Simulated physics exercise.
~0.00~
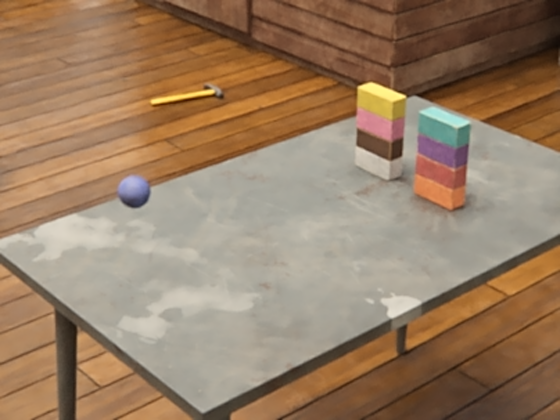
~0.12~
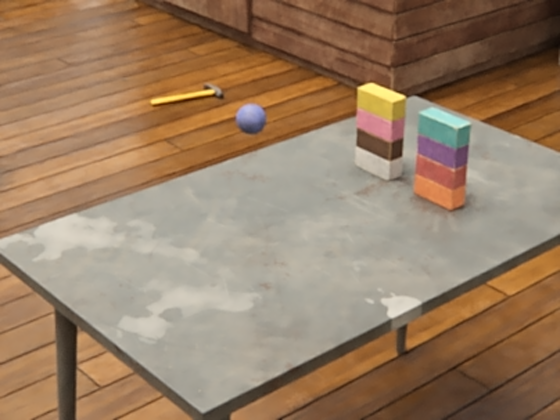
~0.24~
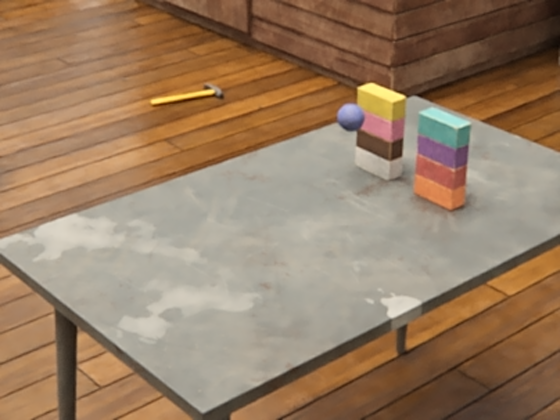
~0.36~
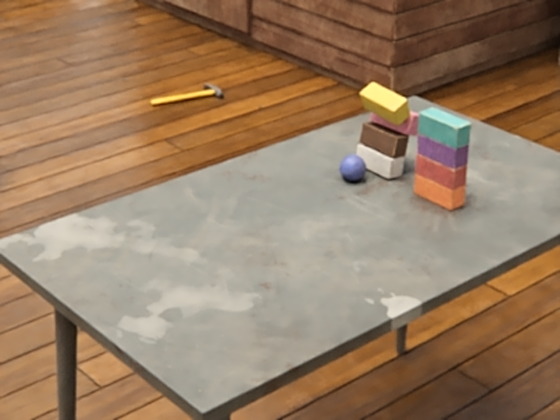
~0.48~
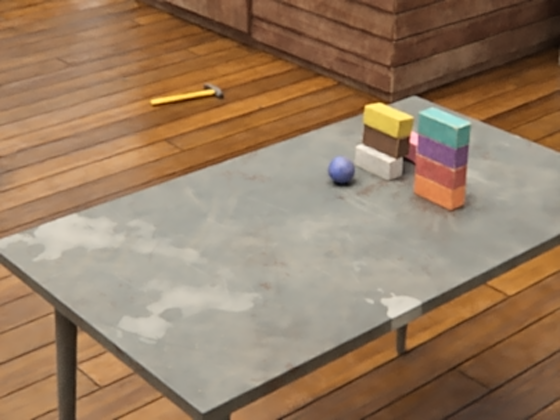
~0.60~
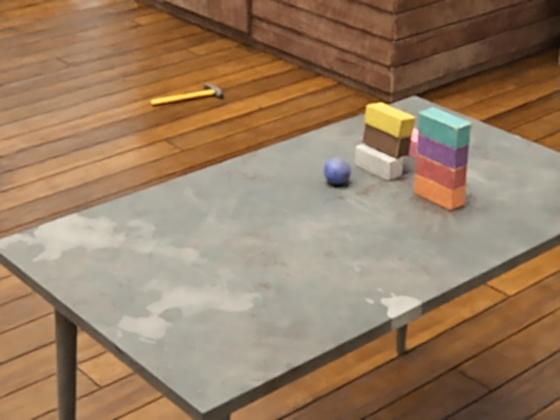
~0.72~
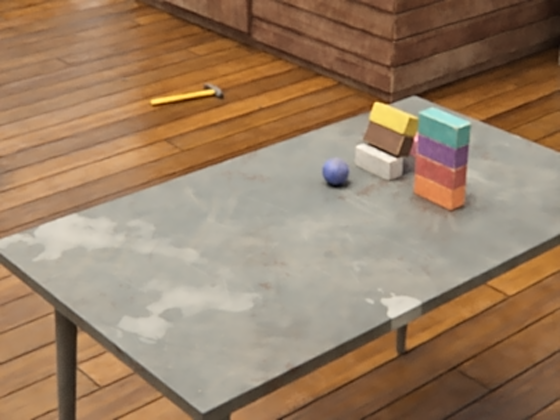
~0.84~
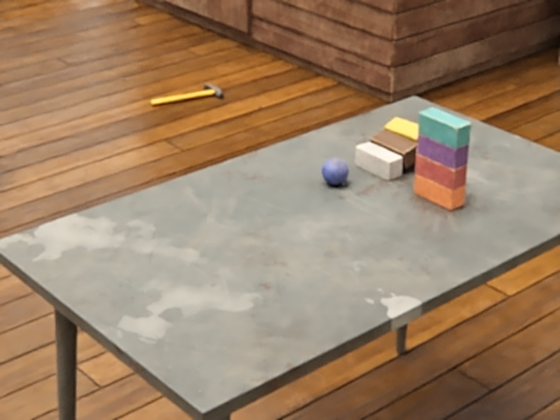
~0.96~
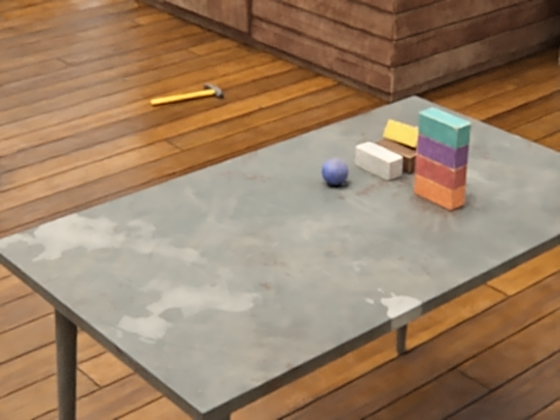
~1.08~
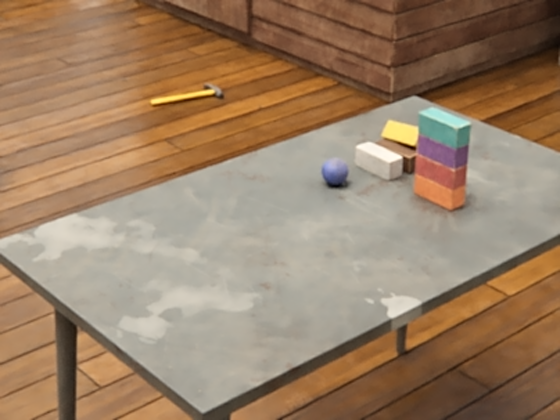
In the video, a blue ball flies rightward over a gray table and strikes a stack of yellow, pink, brown and white blocks, which topples behind the neighboring stack, leaving the white block in place, the other stack standing, and the ball resting nearby.
